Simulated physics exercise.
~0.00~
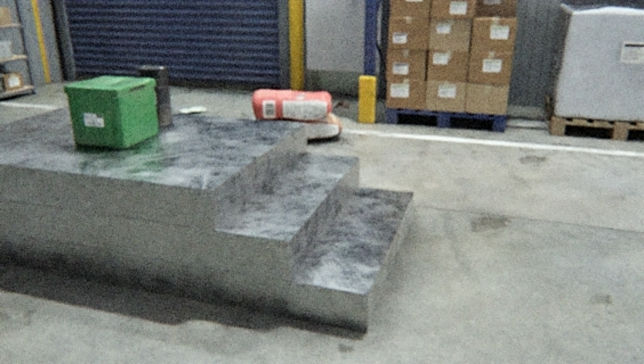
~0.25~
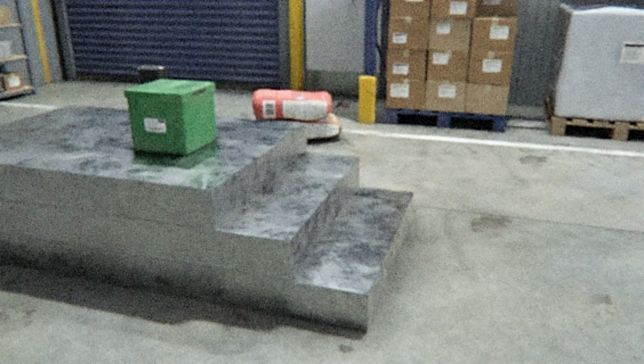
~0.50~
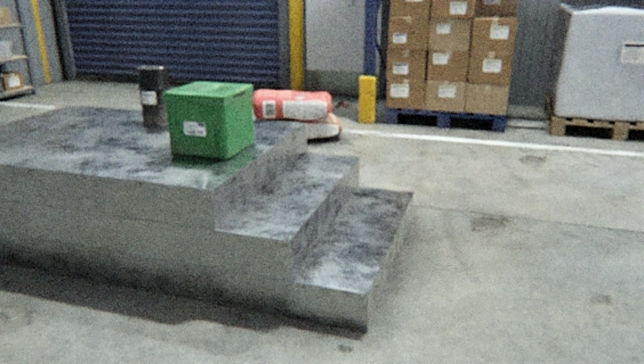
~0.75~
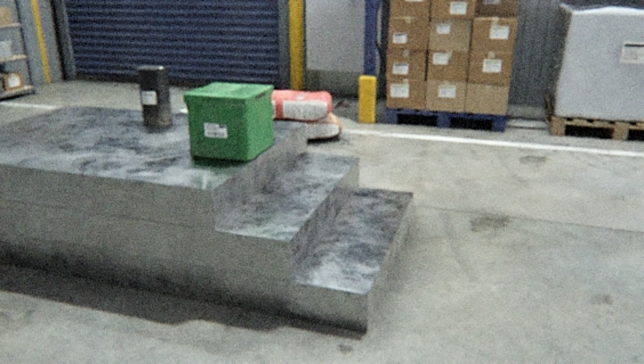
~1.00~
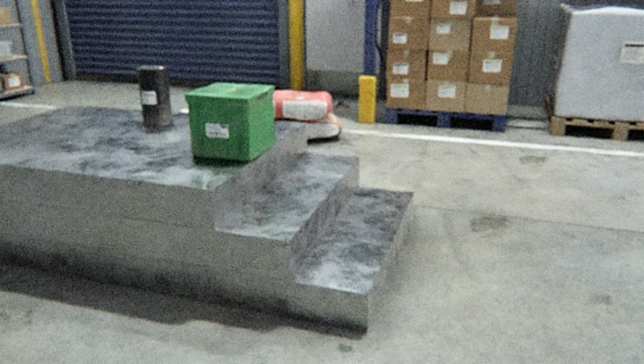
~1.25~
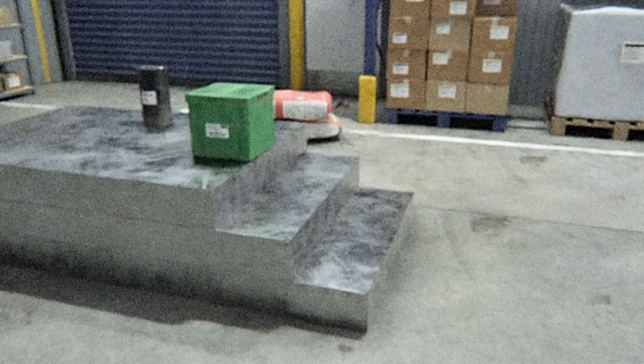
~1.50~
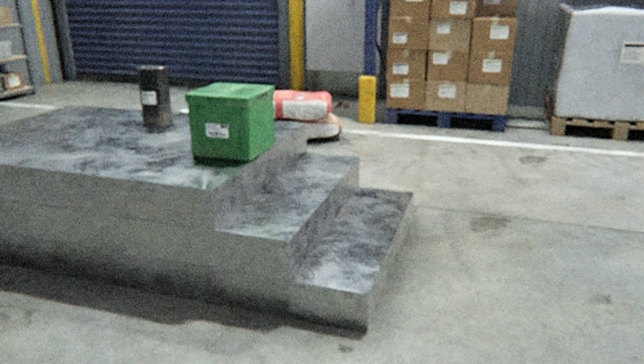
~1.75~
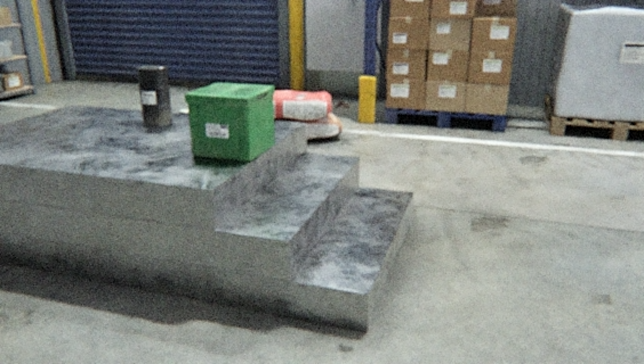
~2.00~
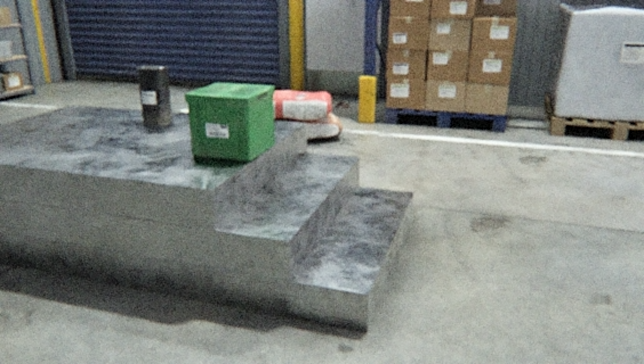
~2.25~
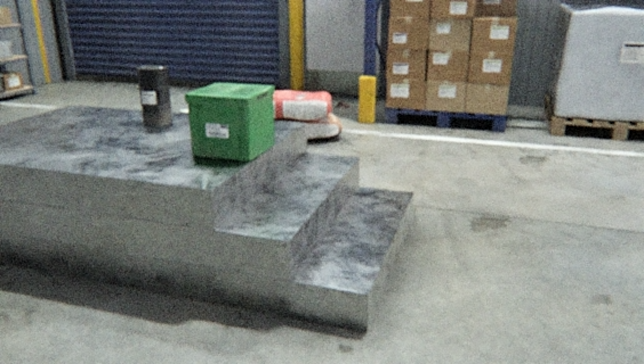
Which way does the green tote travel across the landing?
It slides to the right, toward the steps, and stops before going over the edge.
